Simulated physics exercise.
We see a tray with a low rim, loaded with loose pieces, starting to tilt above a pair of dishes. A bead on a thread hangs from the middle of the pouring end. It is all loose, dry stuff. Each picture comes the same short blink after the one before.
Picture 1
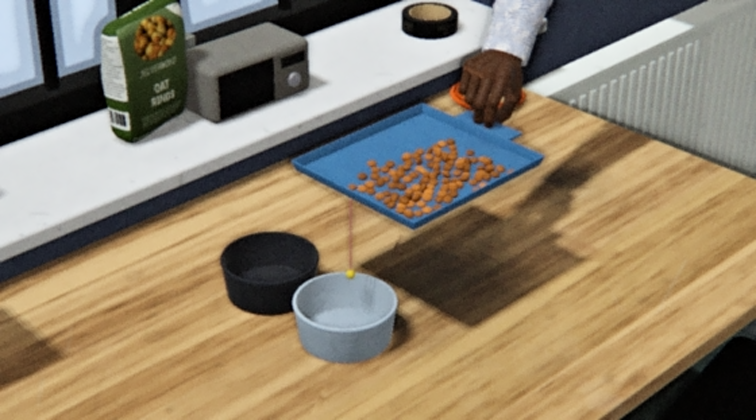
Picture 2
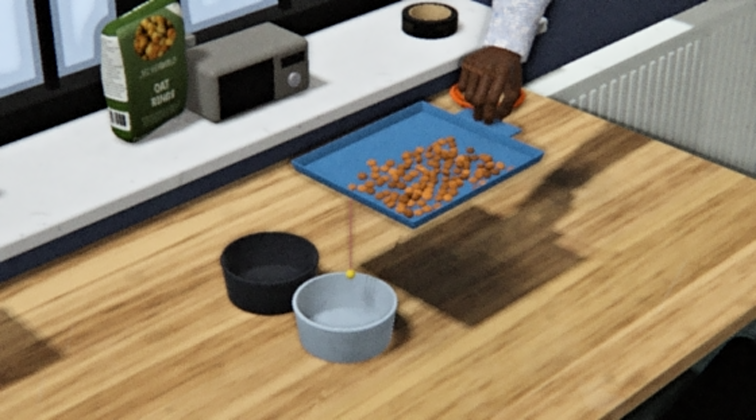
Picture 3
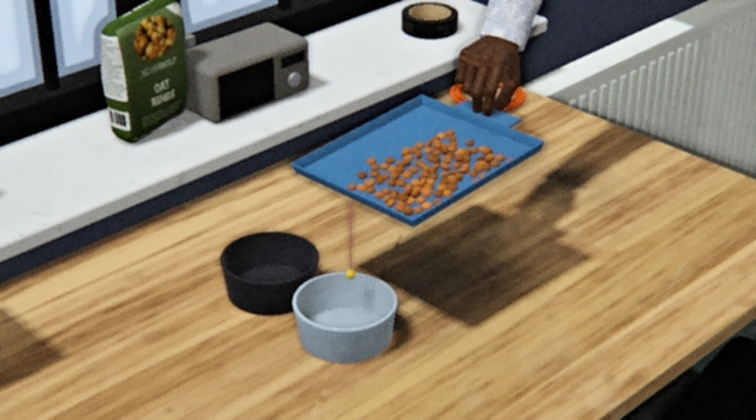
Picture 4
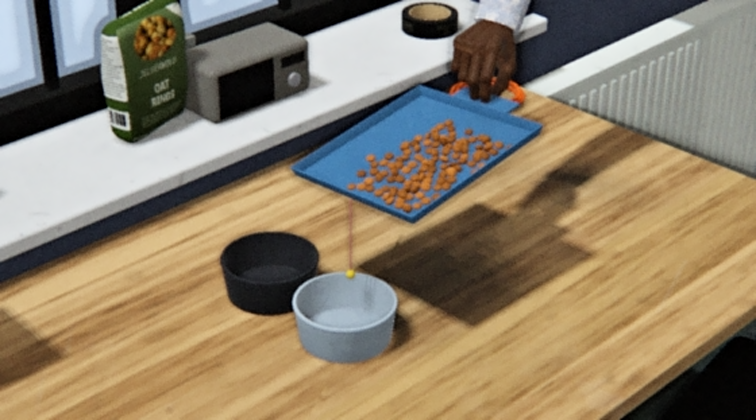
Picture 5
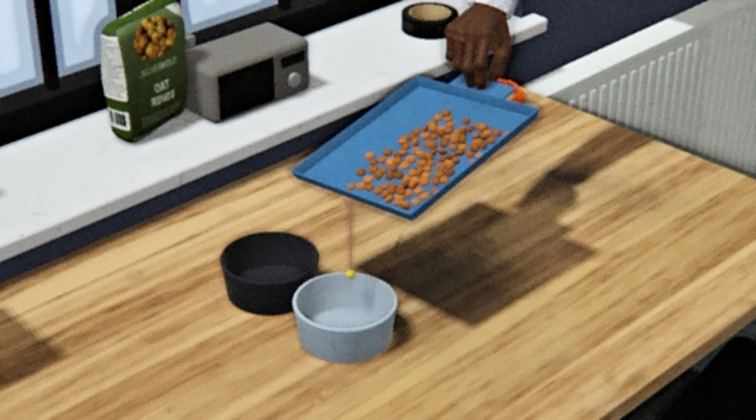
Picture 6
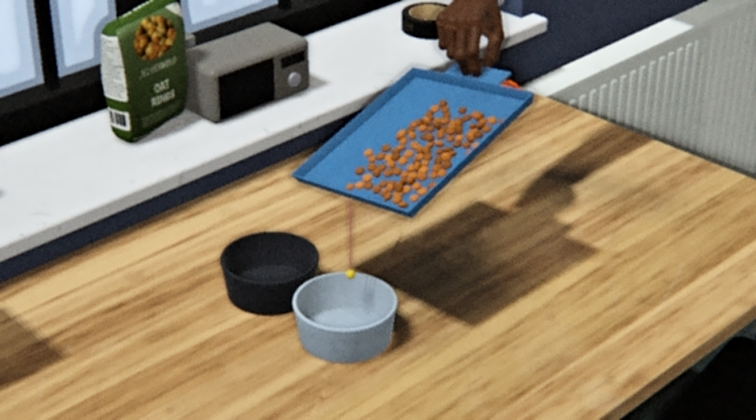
A hand raised the handle end of a blue tray of small orange-brown pieces, slowly at first and then more steeply, above a black dish and a light grey one on a wooden table.
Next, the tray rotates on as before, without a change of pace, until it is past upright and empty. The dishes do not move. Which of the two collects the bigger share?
The left-hand one ends fuller.
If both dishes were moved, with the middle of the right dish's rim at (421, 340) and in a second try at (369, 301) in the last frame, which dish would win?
In turn: The dish on the left; the left-hand dish.
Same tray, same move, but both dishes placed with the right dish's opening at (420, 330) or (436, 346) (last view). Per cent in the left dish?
Roughly 40 per cent, and 10 per cent.
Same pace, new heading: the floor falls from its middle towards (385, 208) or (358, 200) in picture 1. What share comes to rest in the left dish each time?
About 0 and 0 per cent.
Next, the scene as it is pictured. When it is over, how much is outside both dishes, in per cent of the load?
Close to 20 per cent.
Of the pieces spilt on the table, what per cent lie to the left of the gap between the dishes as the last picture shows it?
It comes to 30 per cent or so.
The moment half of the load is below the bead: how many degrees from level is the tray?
At some 85 degrees.
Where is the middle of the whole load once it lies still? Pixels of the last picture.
Near (280, 292).
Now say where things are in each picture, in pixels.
In the first frame, corners of the pouring end at (296, 160) and (414, 220), level; middle of the load at (434, 177), bits of cat kibble; left dish at (234, 289); right dish at (308, 335); bead on its thread at (351, 274).
In the second frame, corners of the pouring end at (296, 161) and (414, 219), level; middle of the load at (433, 175).
In the third frame, corners of the pouring end at (295, 163) and (413, 217), tipped barely, lowest at the left corner; middle of the load at (433, 171).
In the fourth frame, corners of the pouring end at (295, 167) and (412, 214), tipped a little, lowest at the left corner; middle of the load at (432, 164).
In the fifth frame, corners of the pouring end at (295, 170) and (410, 211), tipped clearly, lowest at the left corner; middle of the load at (430, 157).
In the sixth frame, corners of the pouring end at (295, 173) and (408, 209), tipped clearly, lowest at the left corner; middle of the load at (427, 151); left dish at (234, 289); right dish at (308, 335).
Soon, tray tipped steeply; most on the tray; a stray few in the left dish; about a quarter in the air.
A while on, tray tipped past a quarter turn; a small part in the right dish; about two thirds in the left dish; a small part outside both; a small part in the air.
Towards the end, tray tipped past a quarter turn; a small part in the right dish; about two thirds in the left dish; a small part outside both.
Finally, tray tipped past a quarter turn; a small part in the right dish; about two thirds in the left dish; a small part outside both.
